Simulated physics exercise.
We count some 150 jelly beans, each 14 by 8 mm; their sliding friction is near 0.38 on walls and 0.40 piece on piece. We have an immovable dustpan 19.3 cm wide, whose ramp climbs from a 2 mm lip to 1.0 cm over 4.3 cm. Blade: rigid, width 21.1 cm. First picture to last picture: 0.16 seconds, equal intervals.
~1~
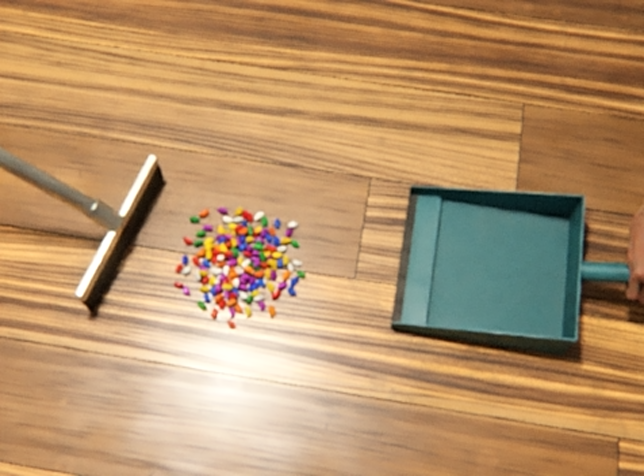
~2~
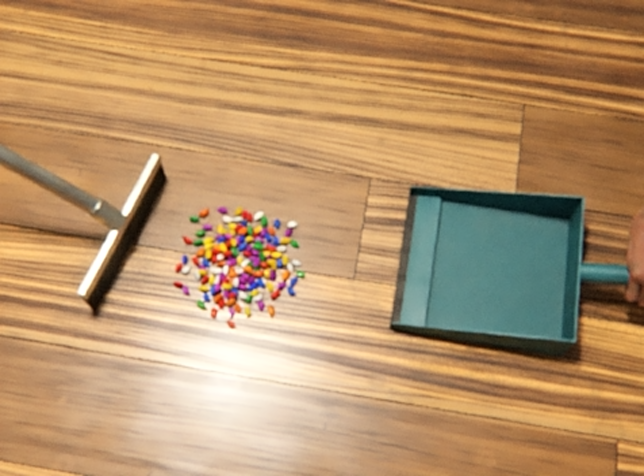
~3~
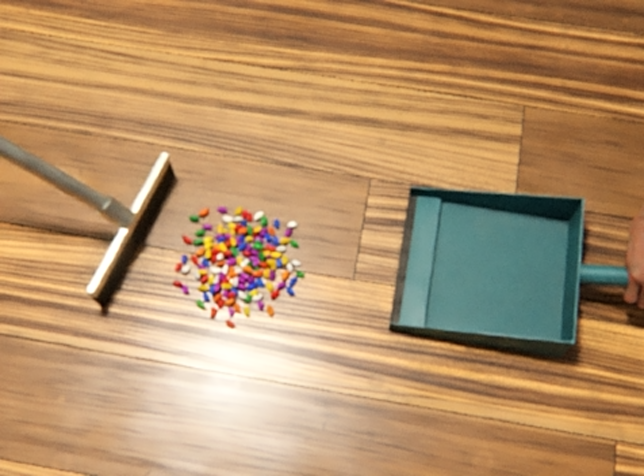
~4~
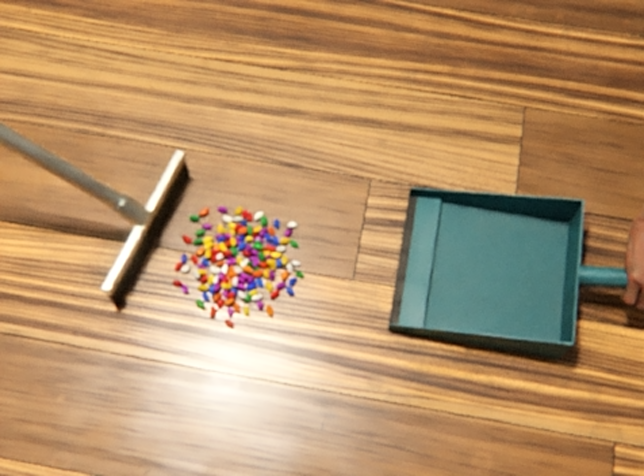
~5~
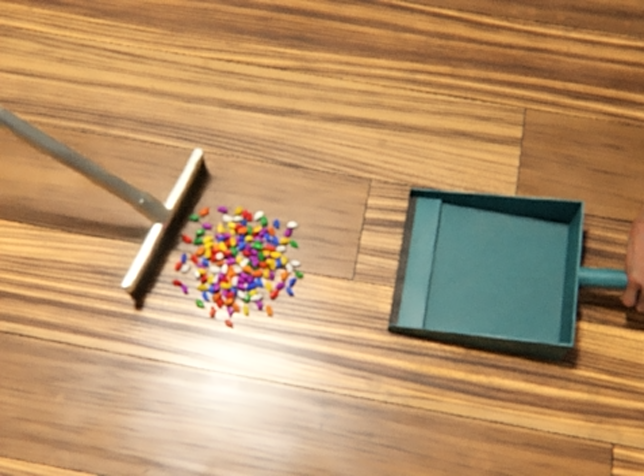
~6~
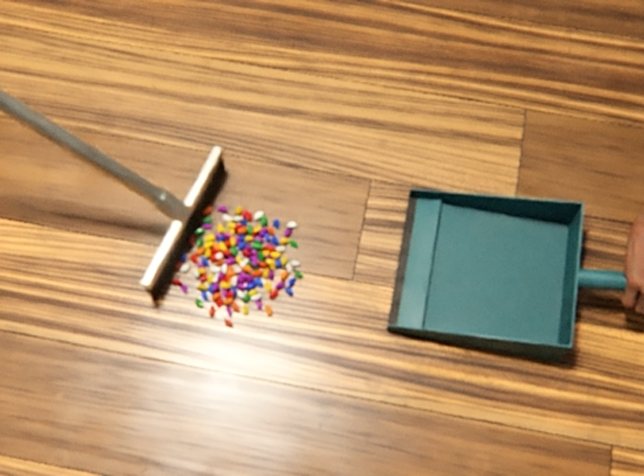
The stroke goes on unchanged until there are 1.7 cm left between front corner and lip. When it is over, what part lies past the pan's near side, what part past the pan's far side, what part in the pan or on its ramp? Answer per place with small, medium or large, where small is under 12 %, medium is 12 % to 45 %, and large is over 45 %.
Near side medium, far side small, pan small.
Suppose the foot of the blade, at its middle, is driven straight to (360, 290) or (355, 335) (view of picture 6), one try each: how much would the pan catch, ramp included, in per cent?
I'd expect around 25 percent, then around 20 percent.
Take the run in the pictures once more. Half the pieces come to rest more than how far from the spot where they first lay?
It comes to some 18 cm.
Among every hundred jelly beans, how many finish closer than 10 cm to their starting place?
15 percent, roughly.
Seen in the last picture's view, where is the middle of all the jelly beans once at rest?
Approximately (376, 290) in the last view.
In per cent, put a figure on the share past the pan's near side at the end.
About 30 per cent.
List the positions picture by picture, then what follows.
In the first frame, blade from (82, 296) to (154, 162), moved 0.0 cm, 0 of the pieces shifted so far; middle of the pieces at (240, 261); pan at (498, 274).
In the second frame, blade from (84, 295) to (157, 161), moved 0.4 cm, 0 of the pieces shifted so far; middle of the pieces at (240, 261).
In the third frame, blade from (93, 293) to (166, 159), moved 1.6 cm, 0 of the pieces shifted so far; middle of the pieces at (240, 261).
In the fourth frame, blade from (109, 290) to (181, 158), moved 3.5 cm, 0 of the pieces shifted so far; middle of the pieces at (239, 261).
In the fifth frame, blade from (128, 287) to (200, 155), moved 6.0 cm, 0 of the pieces shifted so far; middle of the pieces at (239, 260).
In the sixth frame, blade from (148, 285) to (218, 153), moved 8.5 cm, 4 of the pieces shifted so far; middle of the pieces at (239, 260); pan at (495, 279).
Then, 0.16 s after the last picture, middle of the blade 16 cm from the lip; 0 % over the lip, far side 0 %, near side 20 %.
Then, 0.27 s after the last picture, middle of the blade 8 cm from the lip; 0 % over the lip, far side 0 %, near side 25 %.
Then, 0.52 s after the last picture, middle of the blade 4 cm from the lip; 10 % over the lip, far side 5 %, near side 25 %.
In the end, near side 30 %, far side 5 %, pan 10 %, in front of the lip or behind the blade 60 %.
